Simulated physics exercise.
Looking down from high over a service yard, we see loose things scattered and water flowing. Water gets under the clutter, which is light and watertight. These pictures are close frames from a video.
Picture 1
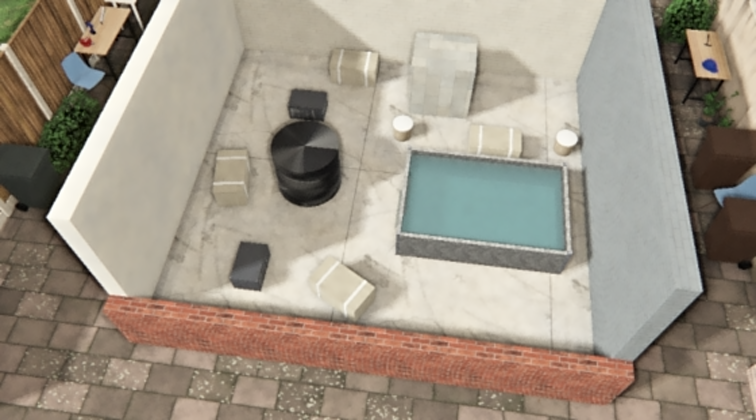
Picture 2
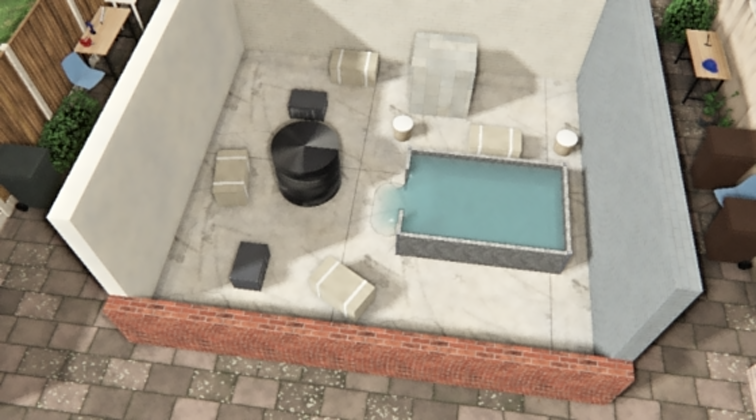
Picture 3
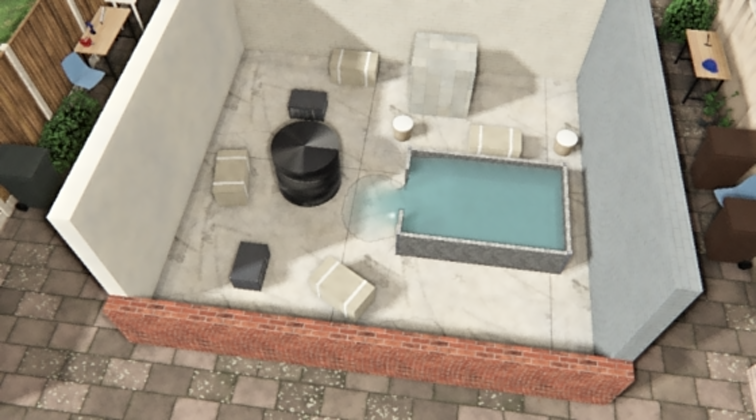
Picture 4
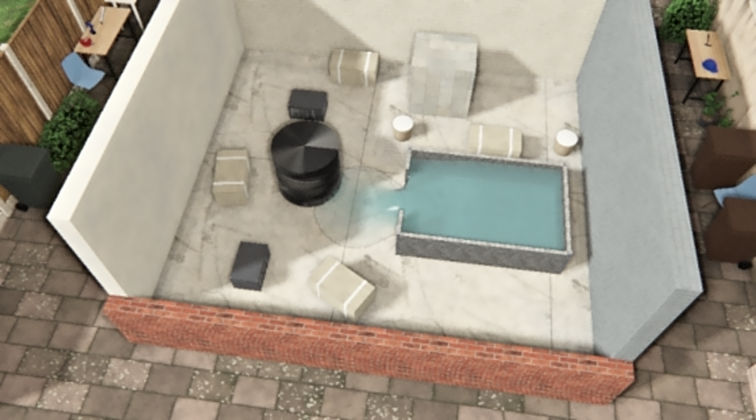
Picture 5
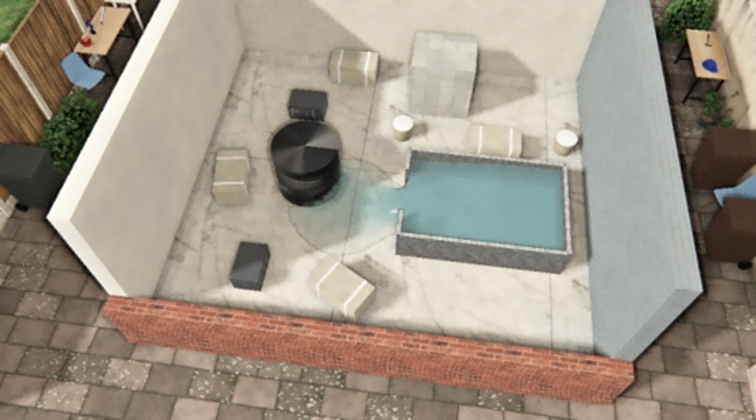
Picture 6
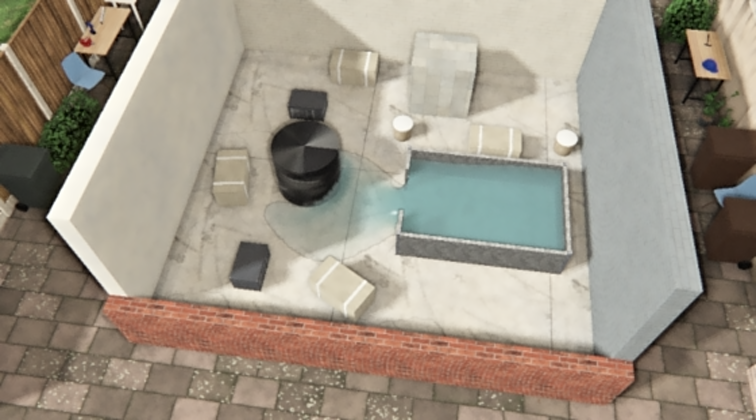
Water poured out through a gap in the left side of the raised pool and spread across the pale floor, reaching around the black round tank, while the scattered boxes and trunks stayed put.
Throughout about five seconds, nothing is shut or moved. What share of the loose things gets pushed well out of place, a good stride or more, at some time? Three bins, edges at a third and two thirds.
Bin: Under a third.
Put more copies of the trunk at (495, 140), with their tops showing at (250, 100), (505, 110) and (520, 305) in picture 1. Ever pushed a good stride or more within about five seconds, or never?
Sequence: Doesn't go far, doesn't go far, doesn't go far.
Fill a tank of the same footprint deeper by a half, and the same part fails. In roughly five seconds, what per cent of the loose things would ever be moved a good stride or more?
40 % or so.
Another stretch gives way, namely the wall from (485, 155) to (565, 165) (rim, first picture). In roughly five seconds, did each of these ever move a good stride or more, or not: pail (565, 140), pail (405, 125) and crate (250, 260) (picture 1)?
Same order as named: Sent that far; sent that far; not sent that far.
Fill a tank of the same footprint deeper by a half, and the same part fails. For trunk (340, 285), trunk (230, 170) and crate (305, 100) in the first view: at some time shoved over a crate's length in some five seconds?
Object 1: Stayed below the mark. Object 2: Passed the mark. Object 3: Passed the mark.
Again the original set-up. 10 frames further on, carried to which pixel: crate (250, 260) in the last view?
Estimated top position: Approximately (199, 283).
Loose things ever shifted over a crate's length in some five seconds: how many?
So the number is 1.
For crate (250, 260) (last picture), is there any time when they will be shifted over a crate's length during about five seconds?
Answer for this object: Driven that far.
A moment on, 0 of 8 are well off their spots; 0 afloat.
Next, 1 of 8 are well off their spots; 0 afloat.
Later, 1 of 8 are well off their spots; 2 afloat.
In the end, 1 of 8 are well off their spots, and 1 have been at some point; 3 afloat.
